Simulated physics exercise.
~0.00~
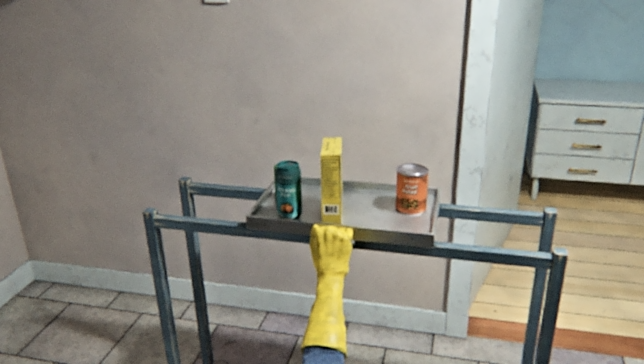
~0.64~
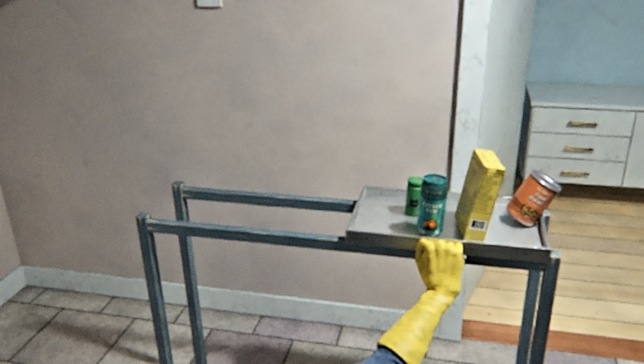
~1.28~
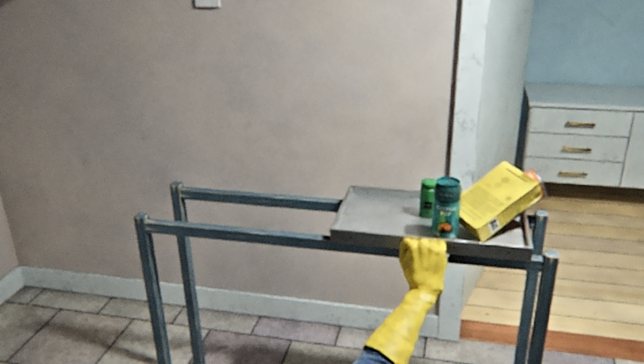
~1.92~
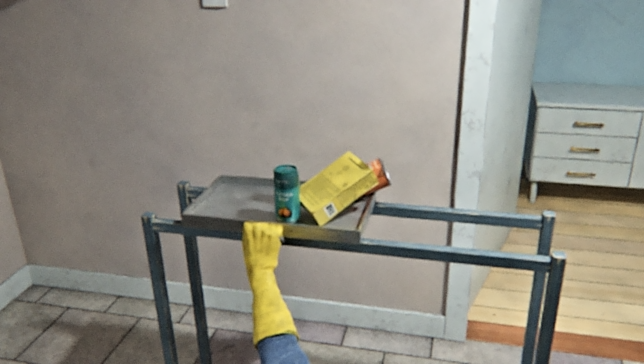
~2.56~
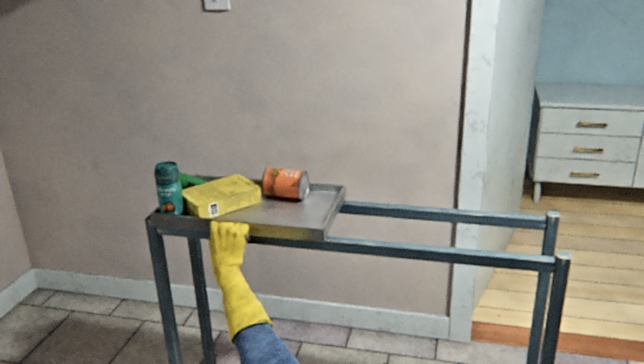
A yellow-gloved hand grips the front edge of a grey metal tray on a blue-grey rail frame, seen from slightly above in a tiled room with a wooden-floored doorway at right. On the tray stand a turquoise can, a green shaker behind it, a tall yellow packet and an orange tin. The hand slides the tray right, and the packet and tin lean, then topple. It then pulls the tray far left, carrying the items along. Finally, the turquoise can stands at the left end, beside the toppled shaker, packet and tin.
